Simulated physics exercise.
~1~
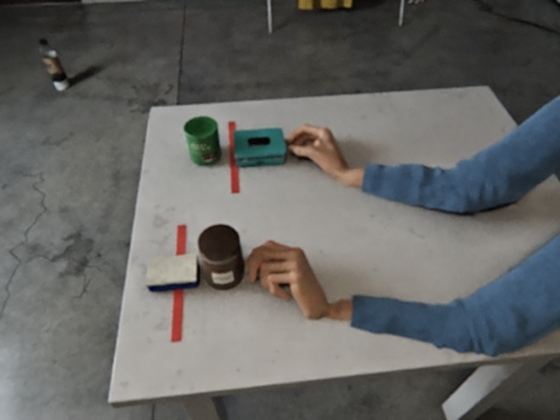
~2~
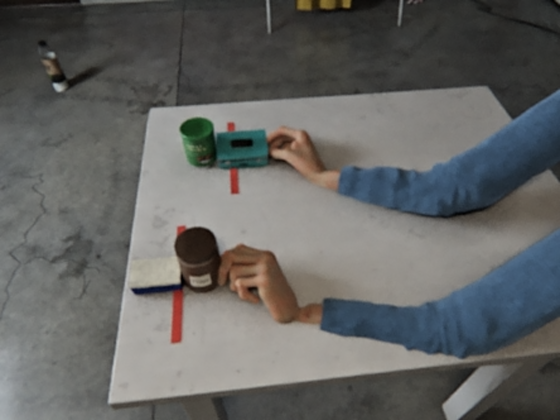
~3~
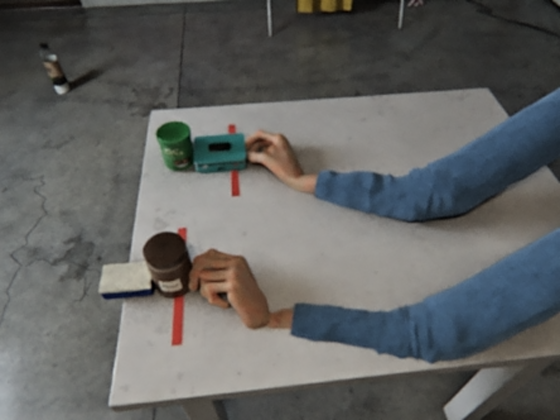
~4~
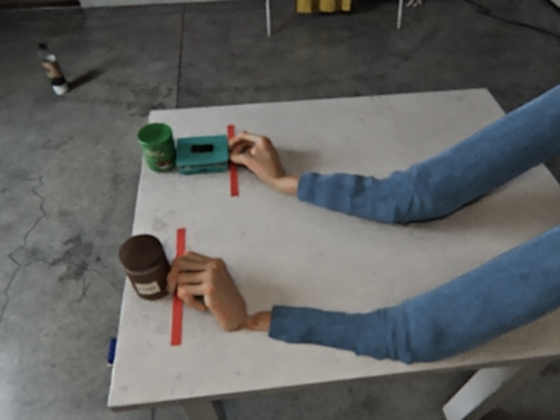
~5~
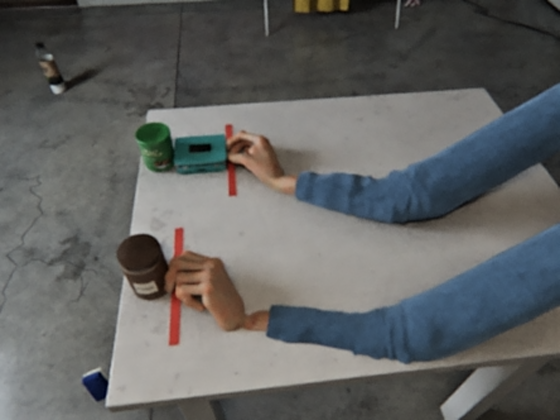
On a pale table, two hands push items left until the blue sponge falls off.
